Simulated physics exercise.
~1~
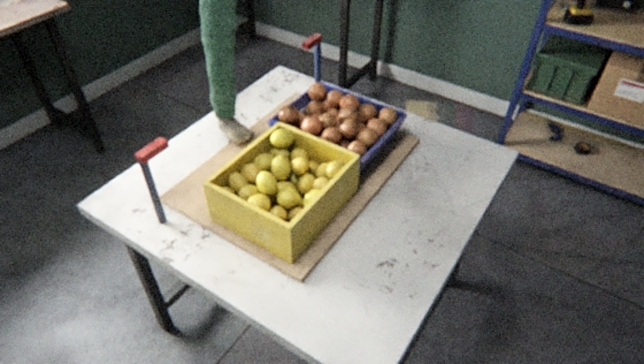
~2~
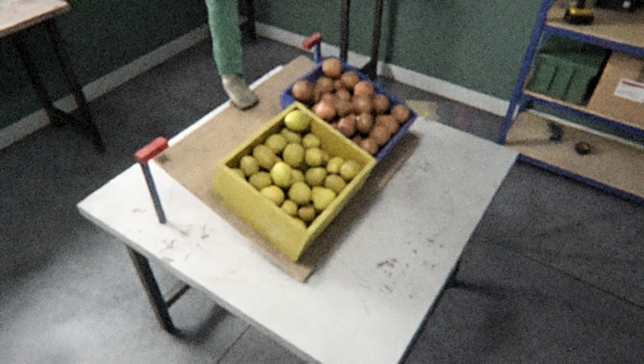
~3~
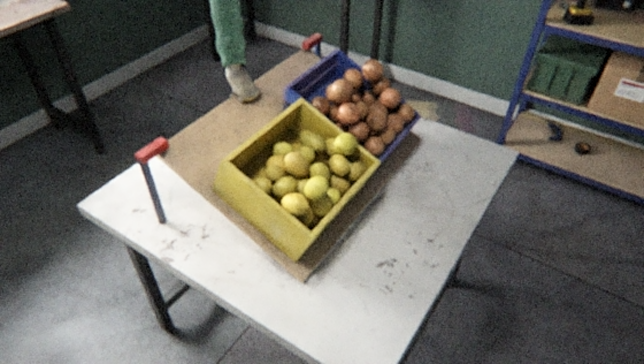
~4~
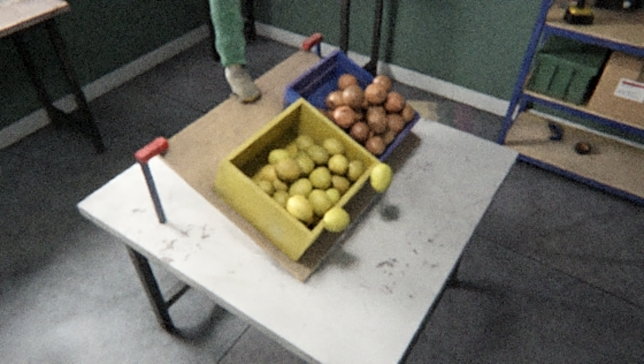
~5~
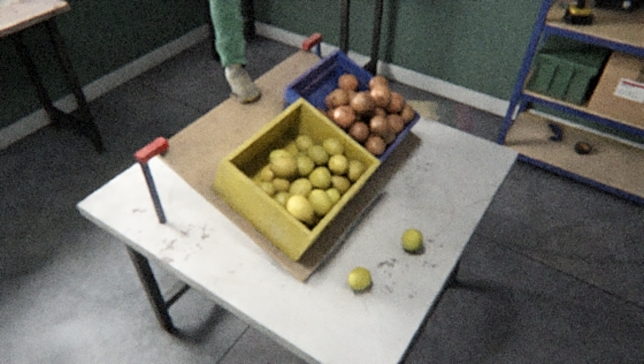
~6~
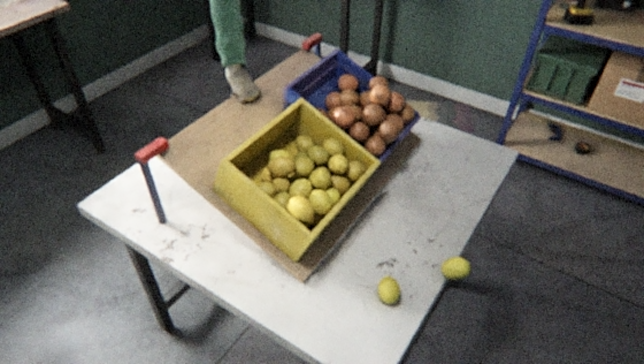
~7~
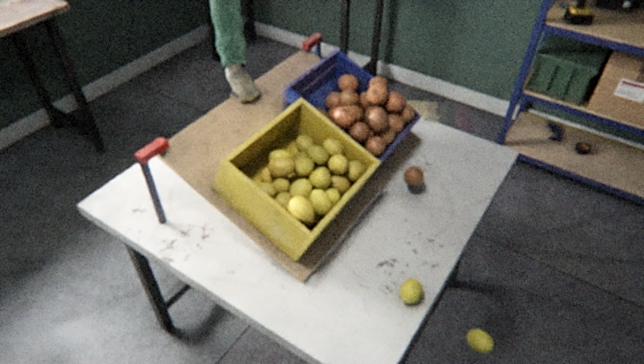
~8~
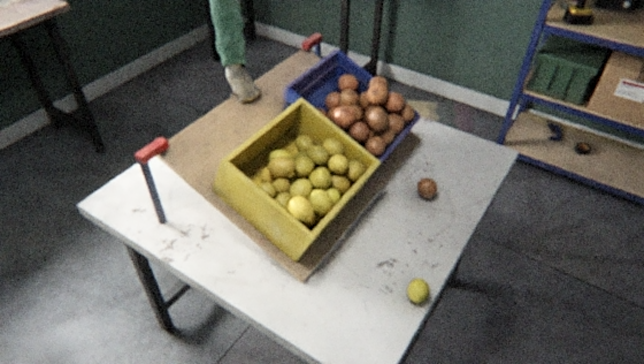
A green-clad leg and shoe show behind a pale table in a dim workshop, seen from above at an angle, with shelves at the right. On the table a brown board carries a yellow tub of yellow-green fruit in front and a blue tub of brown onions behind, between two red-topped stops. The board's far left side lifts, tilting both tubs toward the right, and it stays tilted. Two yellow fruits spill onto the table and roll right; one drops off the edge. An onion then rolls out too, and it and the other fruit end on the tabletop, most pieces remaining in the tubs.
